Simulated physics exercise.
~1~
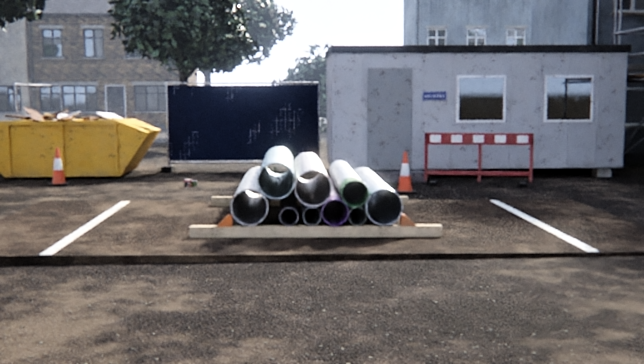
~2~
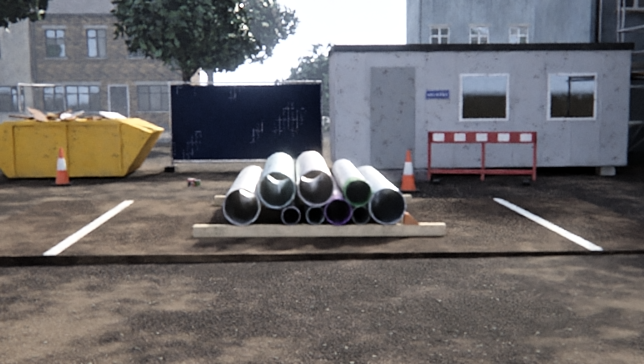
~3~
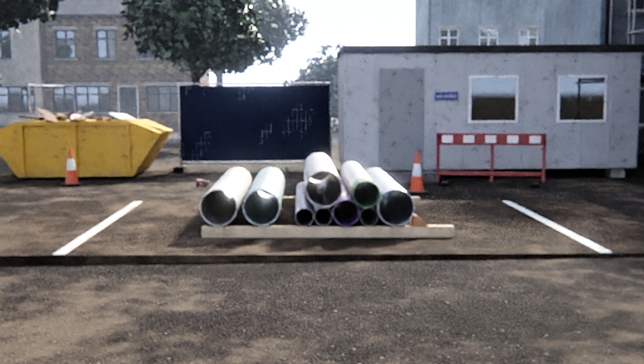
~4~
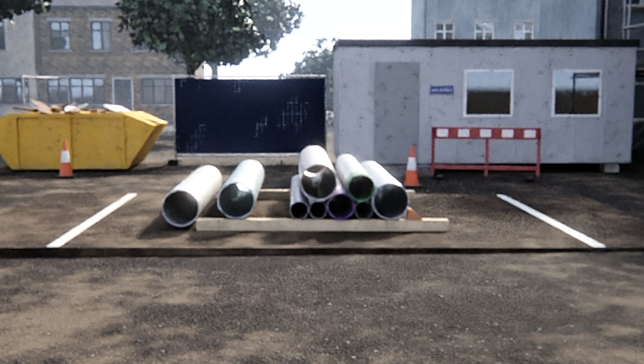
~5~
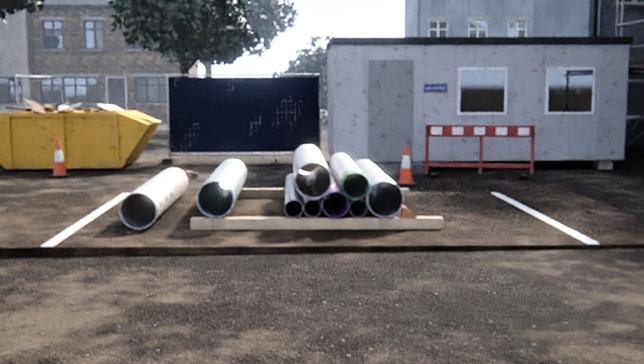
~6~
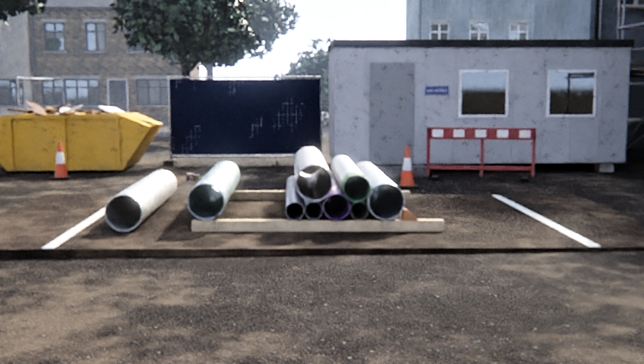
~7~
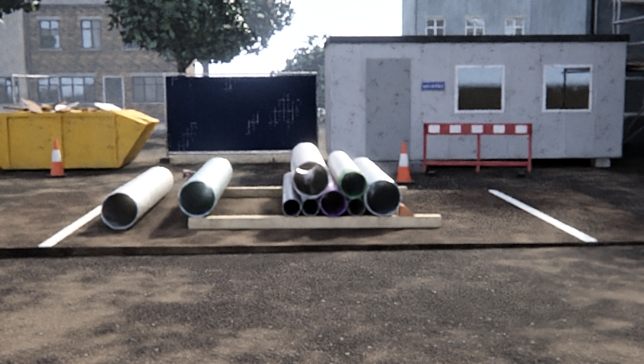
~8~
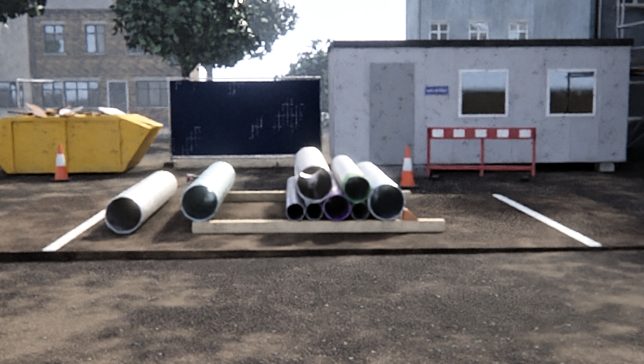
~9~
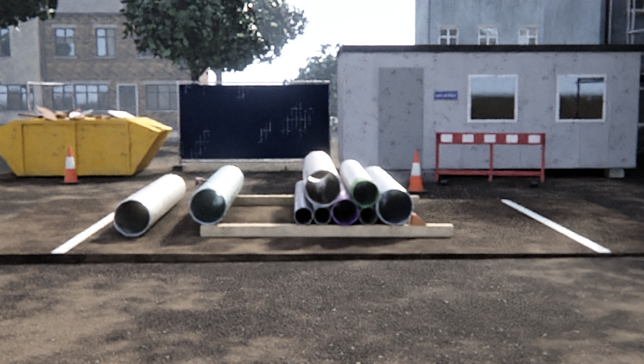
A pale grey site cabin stands at the right of a muddy yard, seen from the front by a slightly swaying camera, with a yellow skip at left and a dark panel between them. In the middle, steel pipes, some with purple or green tints, lie stacked on timber bearers between two white lines. The stack's left side gives way, and two large pipes roll left, one after the other. The first drops off the bearers and stops on the soil near the left line, while the second rests at the bearers' left end. The remaining pipes stay piled on the right.
